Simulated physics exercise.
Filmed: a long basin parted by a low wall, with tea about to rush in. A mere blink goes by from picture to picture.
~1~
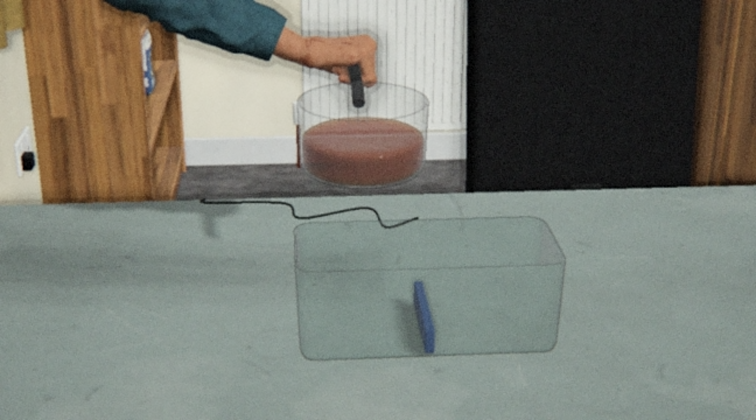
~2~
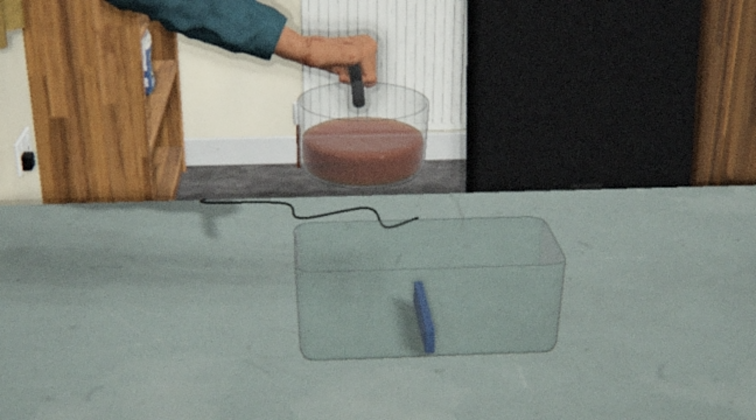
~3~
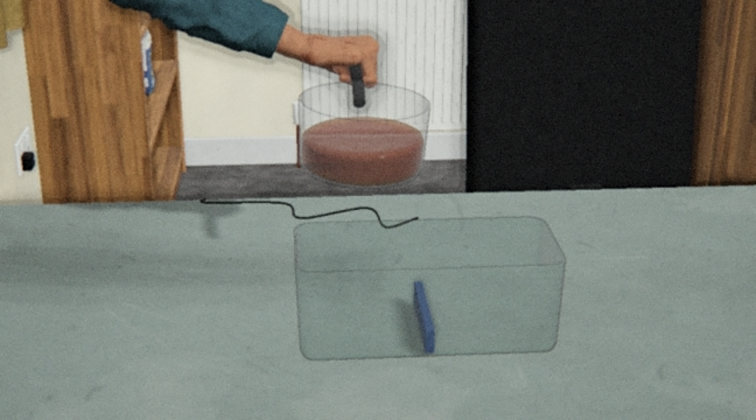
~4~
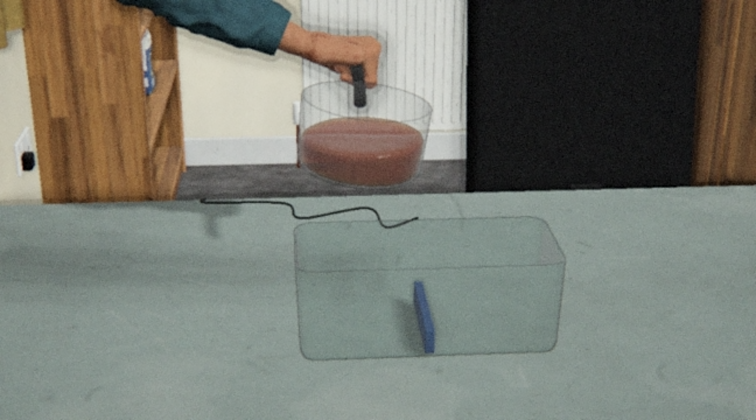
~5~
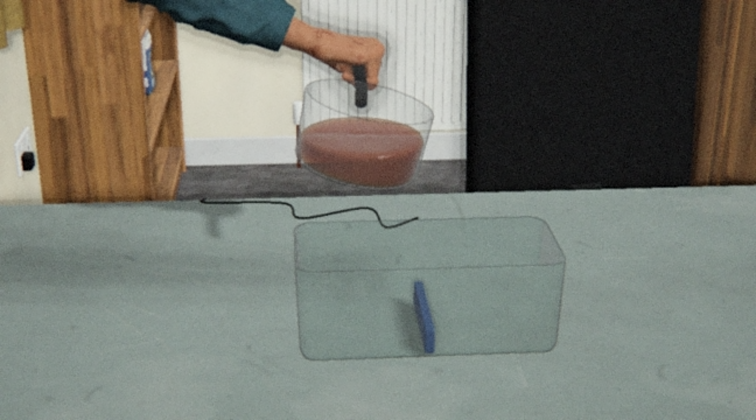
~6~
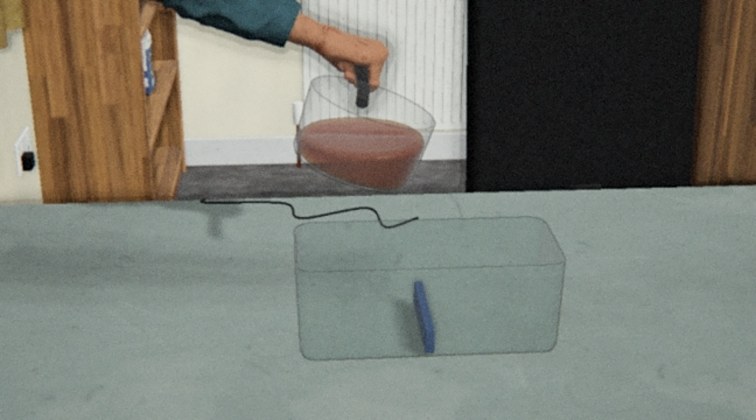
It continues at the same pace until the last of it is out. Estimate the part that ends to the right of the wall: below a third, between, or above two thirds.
Most likely the amount right of the wall will exceed two thirds.
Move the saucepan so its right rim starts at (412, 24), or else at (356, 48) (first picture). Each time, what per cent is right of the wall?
In turn 80 % and 25 %.
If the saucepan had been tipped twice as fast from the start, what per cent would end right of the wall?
Close to 60 in a hundred.
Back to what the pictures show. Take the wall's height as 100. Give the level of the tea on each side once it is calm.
Roughly 20 percent left, 80 percent right.
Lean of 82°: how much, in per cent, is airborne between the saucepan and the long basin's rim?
About 35 per cent.
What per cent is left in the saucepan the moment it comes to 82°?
55 per cent, roughly.
A moment on, the saucepan is tipped on its side and 56 per cent is still to pour, 0 is left of the wall and 8 right of it.
Next, the saucepan is tipped right over and 8 per cent is still to pour, 12 is left of the wall and 69 right of it.
Then the saucepan is tipped right over and 0 per cent is still to pour, 17 is left of the wall and 83 right of it.
Later the saucepan is tipped right over and 0 per cent is still to pour, 20 is left of the wall and 80 right of it.
At rest 19 per cent lies left of the wall, 80 right of it and 0 outside.
